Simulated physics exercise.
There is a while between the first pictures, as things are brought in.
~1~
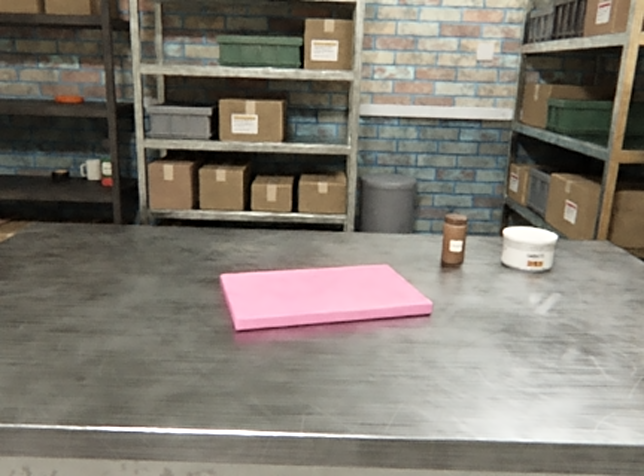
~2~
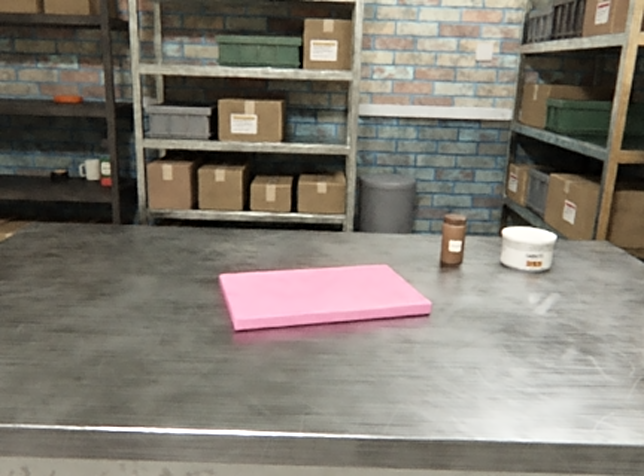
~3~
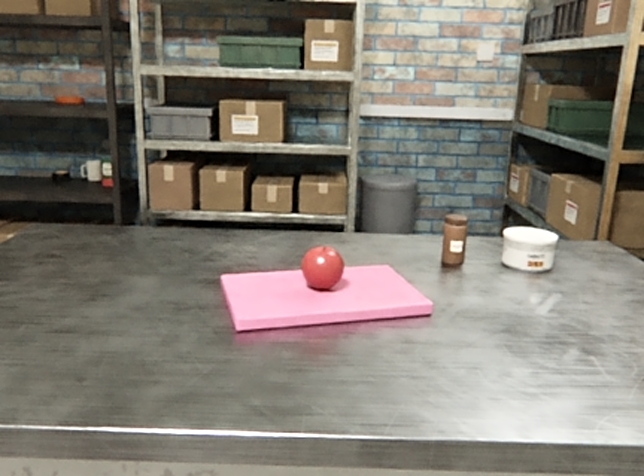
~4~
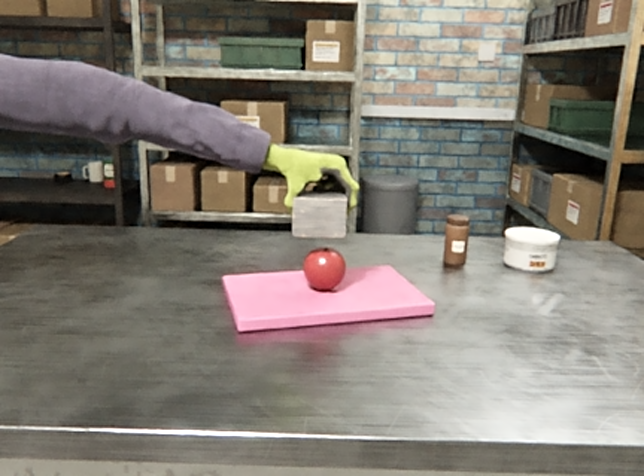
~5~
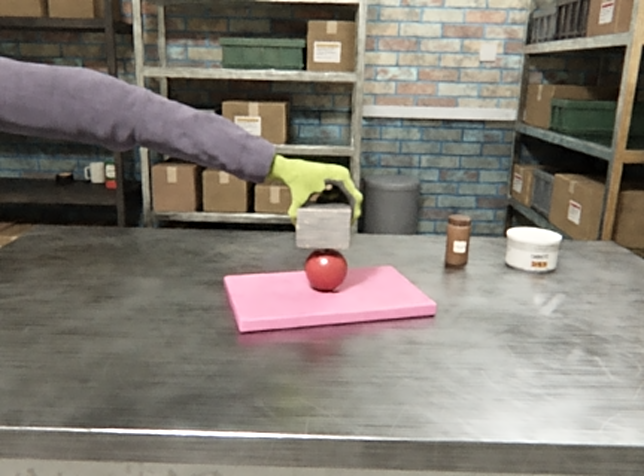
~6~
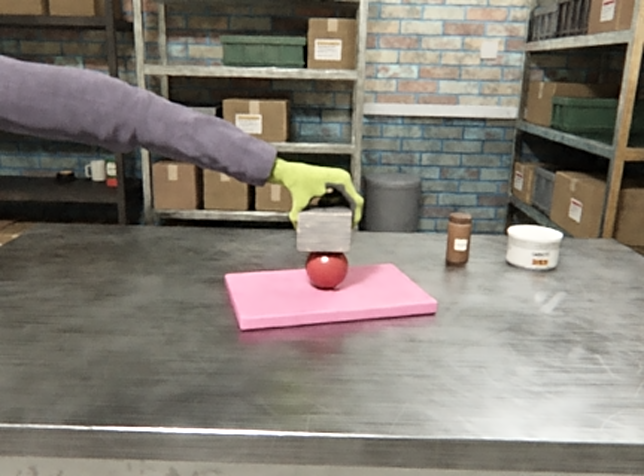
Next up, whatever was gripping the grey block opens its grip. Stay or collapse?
Most likely the pile will not stay as built.
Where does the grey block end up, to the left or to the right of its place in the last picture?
Well, it travels over to the left.
Then, 0.40 s on from there, grey block turned 42° from how it was put near (297, 240).
Then, 0.50 s on from there, grey block now fallen.
In the end, fallen, grey block; the other 4 unmoved. At the end, from the last picture's camera, grey block near (247, 261). The pile comes apart.
